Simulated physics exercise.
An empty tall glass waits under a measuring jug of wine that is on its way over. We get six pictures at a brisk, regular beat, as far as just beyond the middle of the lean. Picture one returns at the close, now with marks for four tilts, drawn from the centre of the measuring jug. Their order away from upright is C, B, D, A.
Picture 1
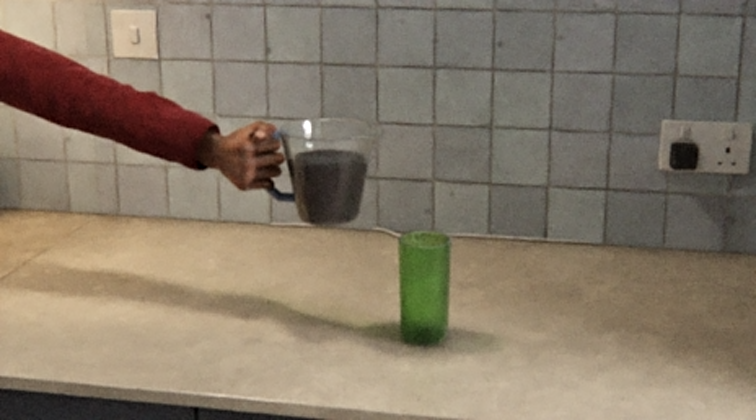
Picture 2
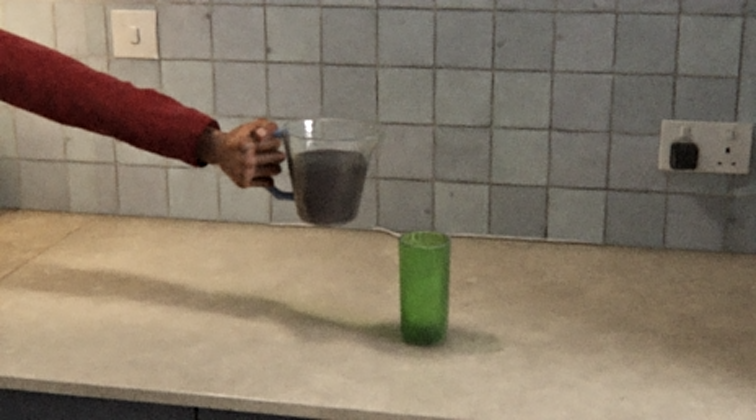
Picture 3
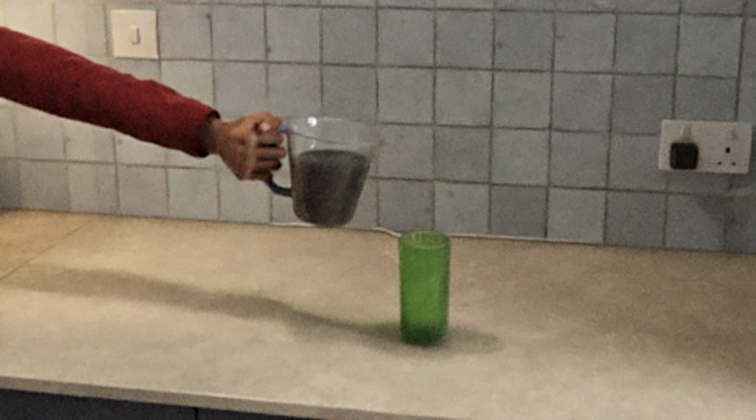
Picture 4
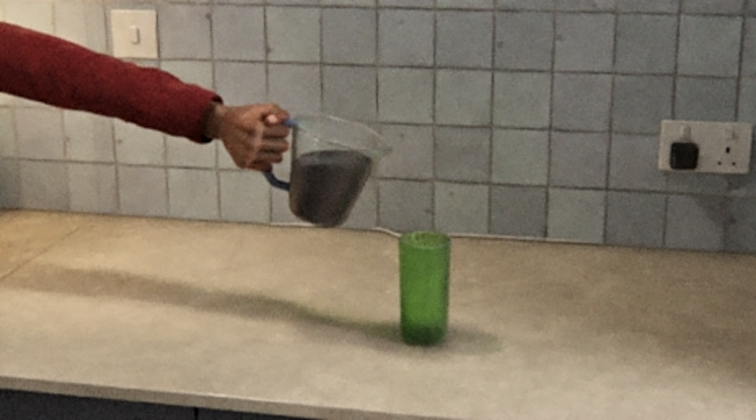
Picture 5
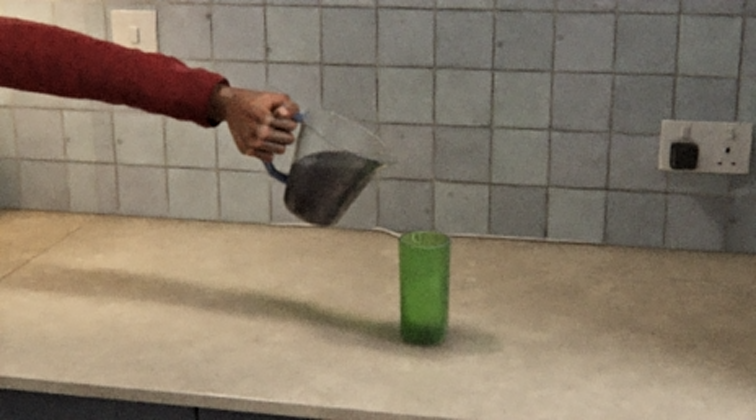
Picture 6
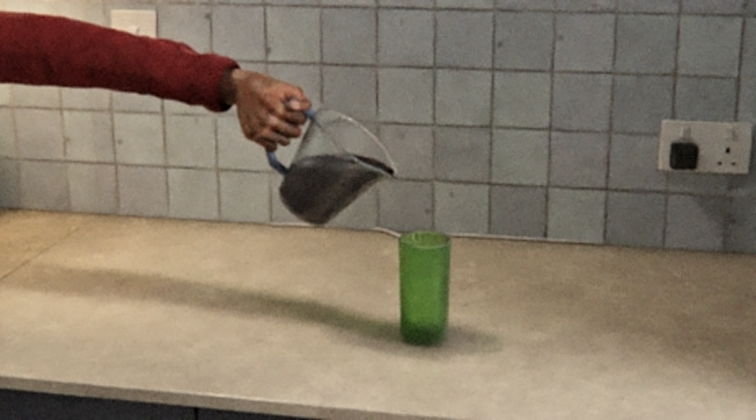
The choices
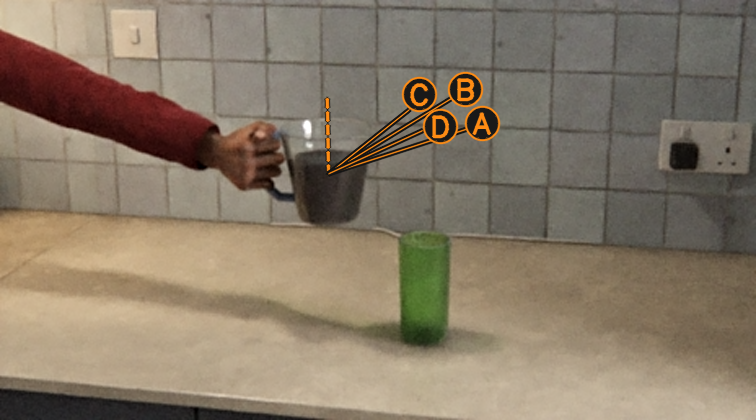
A hand in a red sleeve held a clear jug of dark liquid above and left of a tall green glass on a counter, then steadily tilted it to the right, with nothing leaving the jug.
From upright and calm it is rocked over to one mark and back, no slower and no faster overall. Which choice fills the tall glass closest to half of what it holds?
Choose B.
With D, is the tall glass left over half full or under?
Over.
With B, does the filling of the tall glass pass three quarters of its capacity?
No.
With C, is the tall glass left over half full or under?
Under half.
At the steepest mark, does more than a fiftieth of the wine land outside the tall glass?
No.
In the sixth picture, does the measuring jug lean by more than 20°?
Yes.
In orange, A at (466, 129); B at (451, 98); C at (409, 109); D at (422, 130).
With A, the tall glass ends with about 89 % of what it can hold.
With B, the tall glass ends with about 50 % of what it can hold.
With C, the tall glass ends with about 32 % of what it can hold.
With D, the tall glass ends with about 69 % of what it can hold.
